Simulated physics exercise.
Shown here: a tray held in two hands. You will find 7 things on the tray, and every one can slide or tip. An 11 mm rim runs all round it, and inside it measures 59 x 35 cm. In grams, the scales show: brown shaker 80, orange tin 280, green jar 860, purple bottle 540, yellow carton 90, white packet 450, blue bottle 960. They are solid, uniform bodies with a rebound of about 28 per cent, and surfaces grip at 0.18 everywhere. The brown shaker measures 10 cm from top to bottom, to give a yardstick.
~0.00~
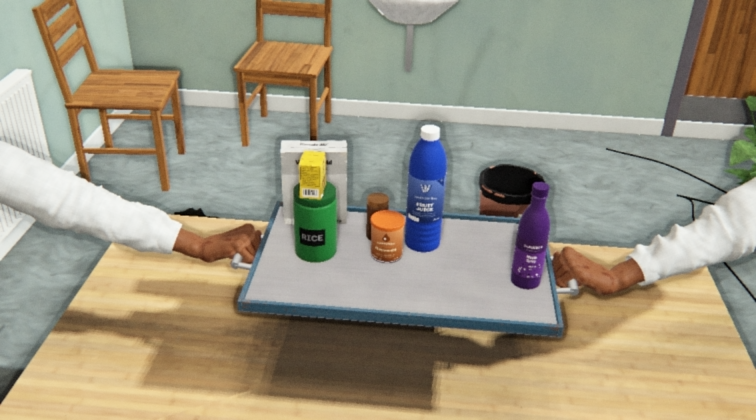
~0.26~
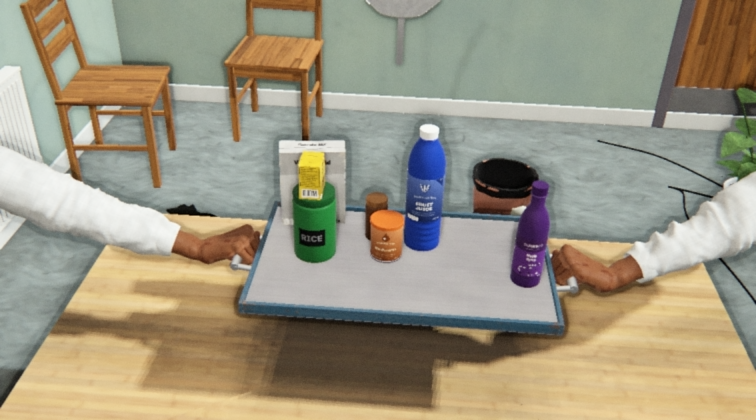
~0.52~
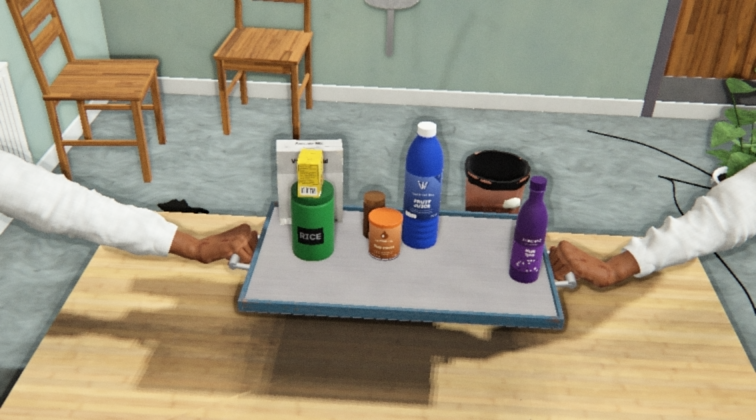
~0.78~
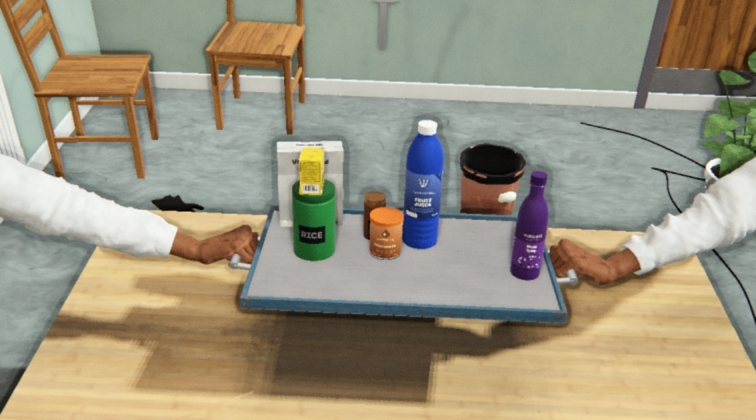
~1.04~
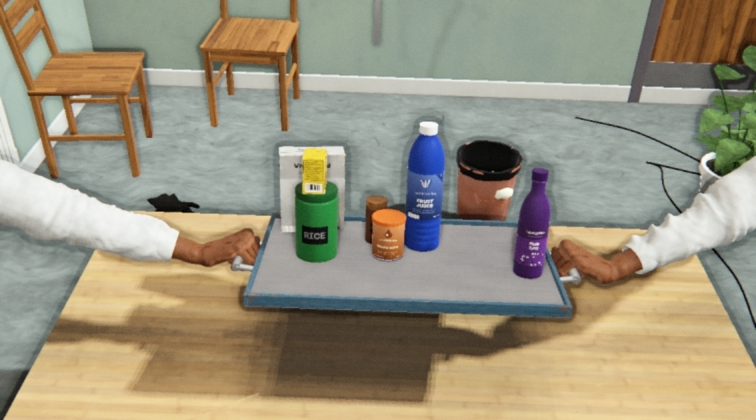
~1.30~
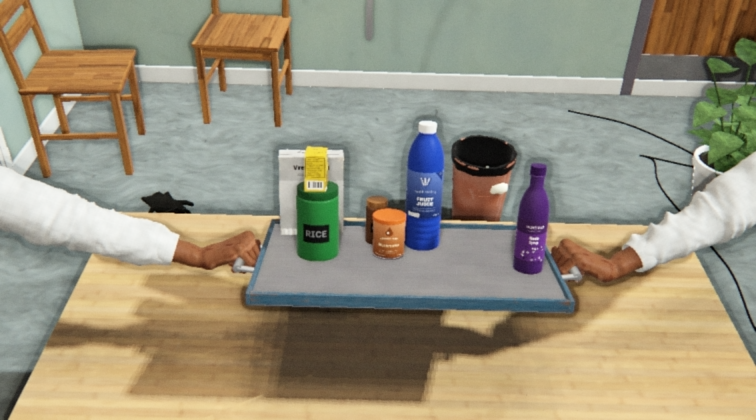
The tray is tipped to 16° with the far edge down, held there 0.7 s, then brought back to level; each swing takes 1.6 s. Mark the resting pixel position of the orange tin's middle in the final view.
Rest position: (392, 204).
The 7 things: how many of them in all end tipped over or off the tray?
That makes 5.
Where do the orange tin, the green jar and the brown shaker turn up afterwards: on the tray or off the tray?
When everything stops, the orange tin is still in bounds, the green jar is still in bounds, and the brown shaker is out of bounds.
Around 2.00 s, tray tilted 16°, far edge down; brown shaker, purple bottle, yellow carton, white packet and blue bottle now off the tray; orange tin shifted 12 cm near (391, 217); green jar shifted 9 cm.
Around 2.60 s, tray tilted 16°, far edge down; orange tin shifted 12 cm near (391, 216); green jar shifted 12 cm.
Finally (4.5 s), off the tray, brown shaker, purple bottle, yellow carton, white packet and blue bottle; not toppled but over 5 cm from the start, orange tin and green jar. Final places as that camera would see them, orange tin near (392, 204).
